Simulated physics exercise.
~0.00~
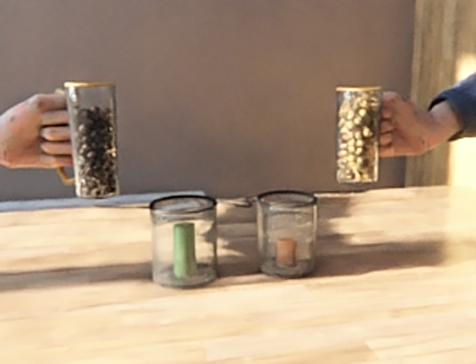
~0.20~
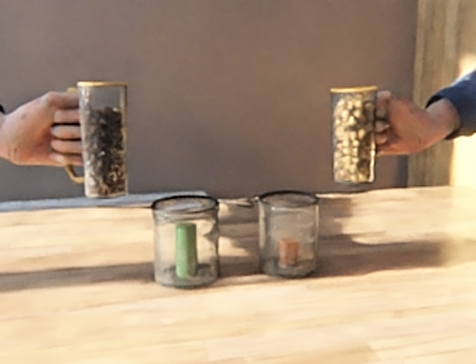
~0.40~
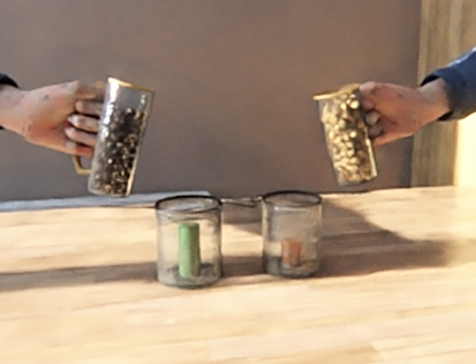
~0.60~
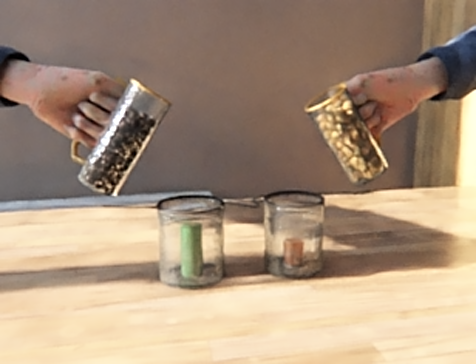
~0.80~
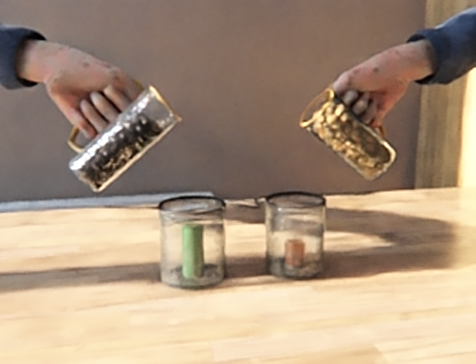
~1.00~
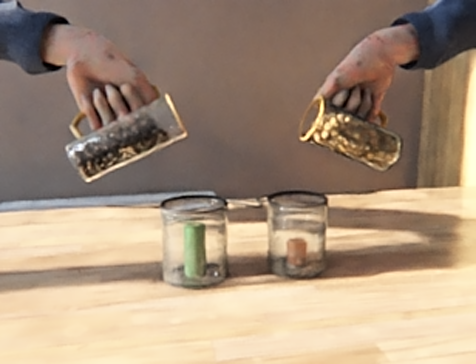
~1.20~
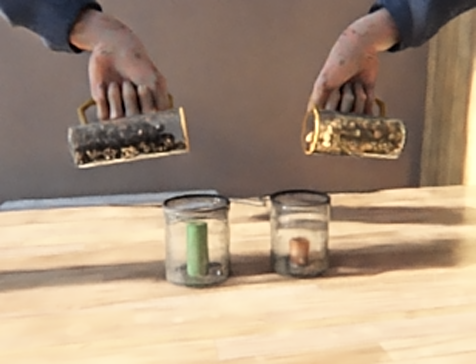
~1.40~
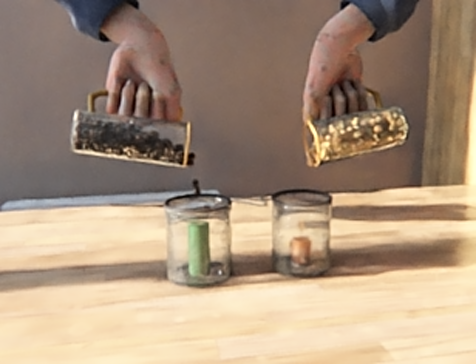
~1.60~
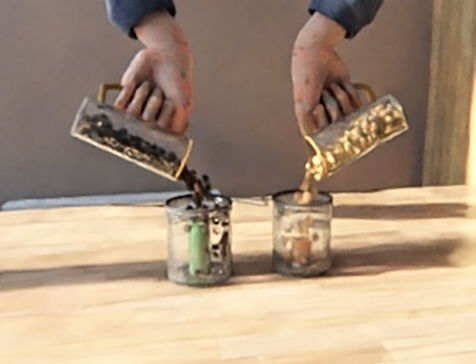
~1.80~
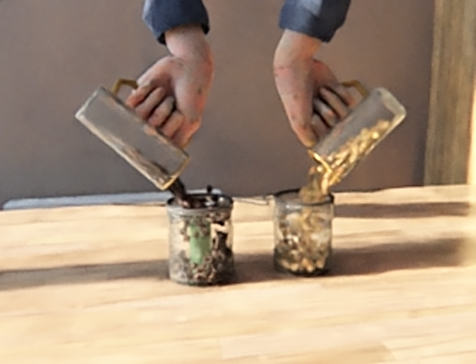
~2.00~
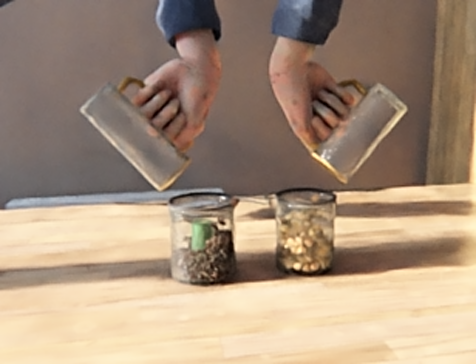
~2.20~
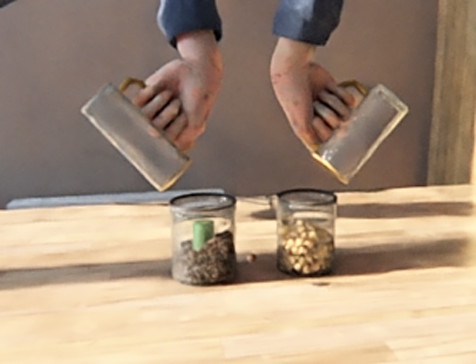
Two hands tipped glass cups of dark and pale loose pieces into two glass containers until both cups were empty, leaving the green object on the left still poking out, the brownish one on the right buried, and a couple of stray pieces on the table.
